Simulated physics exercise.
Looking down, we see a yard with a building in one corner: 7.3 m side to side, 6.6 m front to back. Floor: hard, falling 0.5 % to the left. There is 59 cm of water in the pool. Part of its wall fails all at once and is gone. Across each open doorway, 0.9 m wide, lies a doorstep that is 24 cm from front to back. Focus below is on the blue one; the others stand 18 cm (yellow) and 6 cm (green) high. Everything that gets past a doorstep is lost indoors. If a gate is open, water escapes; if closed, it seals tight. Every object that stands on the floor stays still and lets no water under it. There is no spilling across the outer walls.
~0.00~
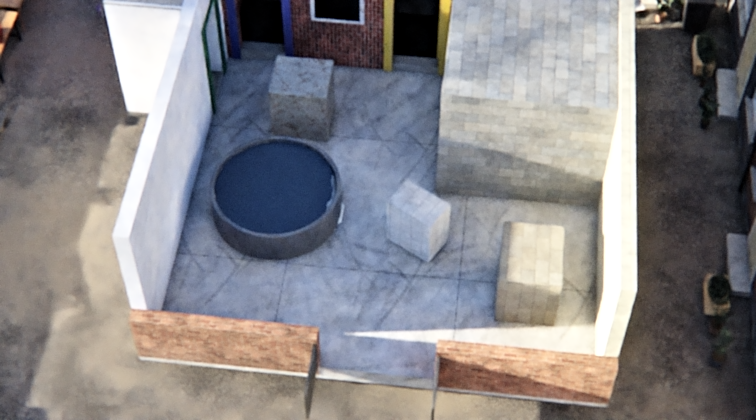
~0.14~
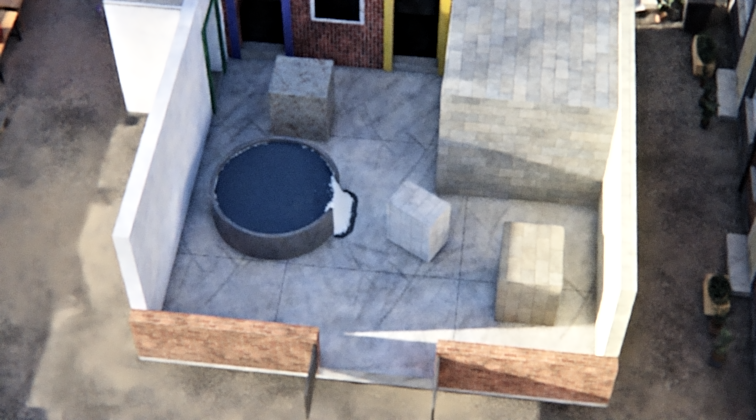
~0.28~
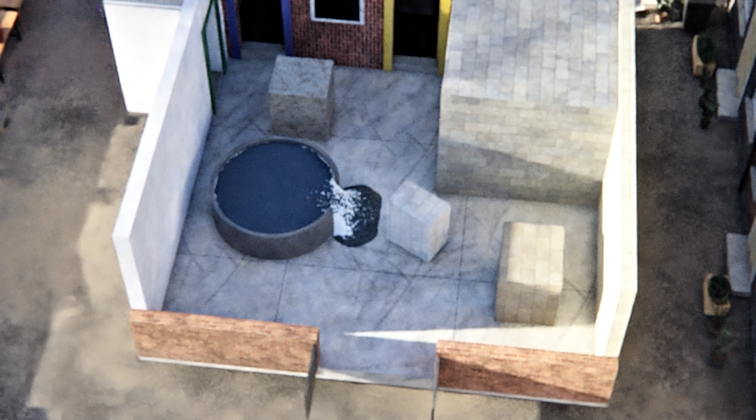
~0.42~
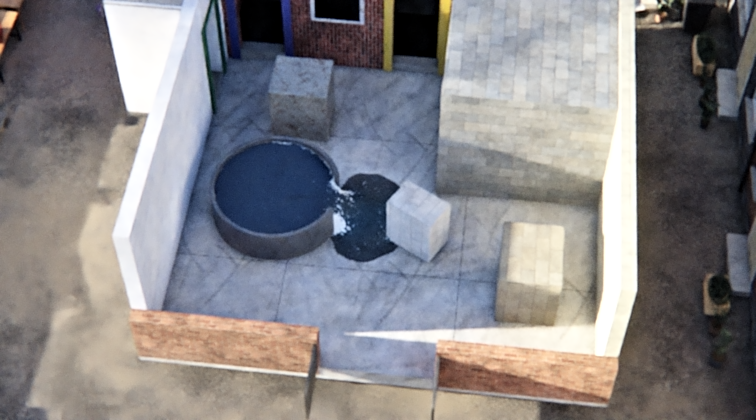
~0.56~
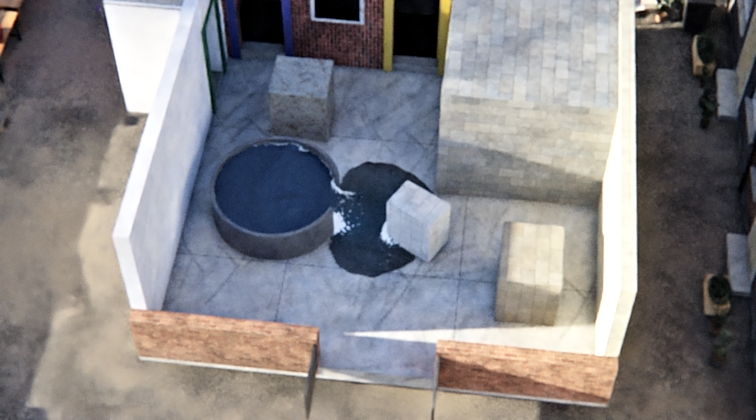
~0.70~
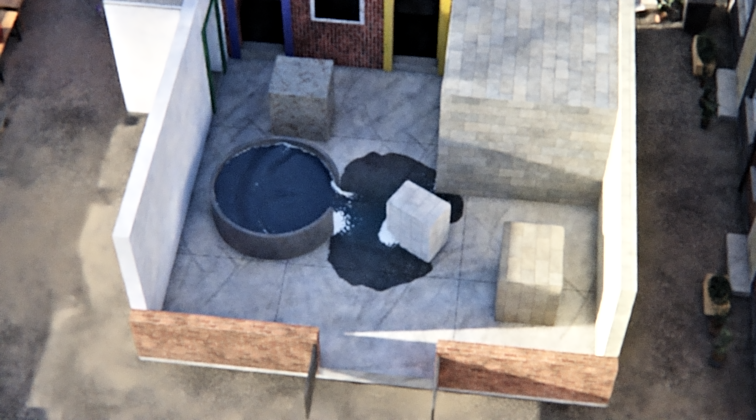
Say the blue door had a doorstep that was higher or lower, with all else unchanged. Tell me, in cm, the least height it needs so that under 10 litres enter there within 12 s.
Around 8.5 cm at the least.
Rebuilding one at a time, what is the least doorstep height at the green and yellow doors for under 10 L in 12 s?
Some 10.5 cm for green, some 18 cm for yellow.
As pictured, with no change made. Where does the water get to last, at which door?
The green door comes last.
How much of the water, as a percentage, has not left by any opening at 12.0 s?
Share still there: Approx. 80 percent.
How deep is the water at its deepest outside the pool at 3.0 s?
Close to 25 centimetres.
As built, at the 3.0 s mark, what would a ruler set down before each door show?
Yellow 20, blue 0, green 0 cm.
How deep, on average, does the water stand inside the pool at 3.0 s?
About 31 centimetres on average.
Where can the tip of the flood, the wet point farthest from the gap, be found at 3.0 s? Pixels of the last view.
Close to pixel (590, 381).
After 1.4 s water covers 20 % of the floor, deepest (38 cm) near (388, 229); it has not reached the blue door.
After 3.0 s water covers 50 % of the floor, deepest (25 cm) near (388, 229); it has not reached the blue door.
After 12.0 s water covers 95 % of the floor, deepest (8 cm) near (389, 221); 7 cm at the blue door, 0 litres in over its 23 cm doorstep.
At the blue door as built, the water arrived by 3.6 s and peaked near 10 cm at 8.2 s.
Run again over the same 12 s with other heights there, 23 litres in over 6.5 cm, 3 litres over 10.5 cm. The limit of 10 litres is kept from about 8.5 cm up.
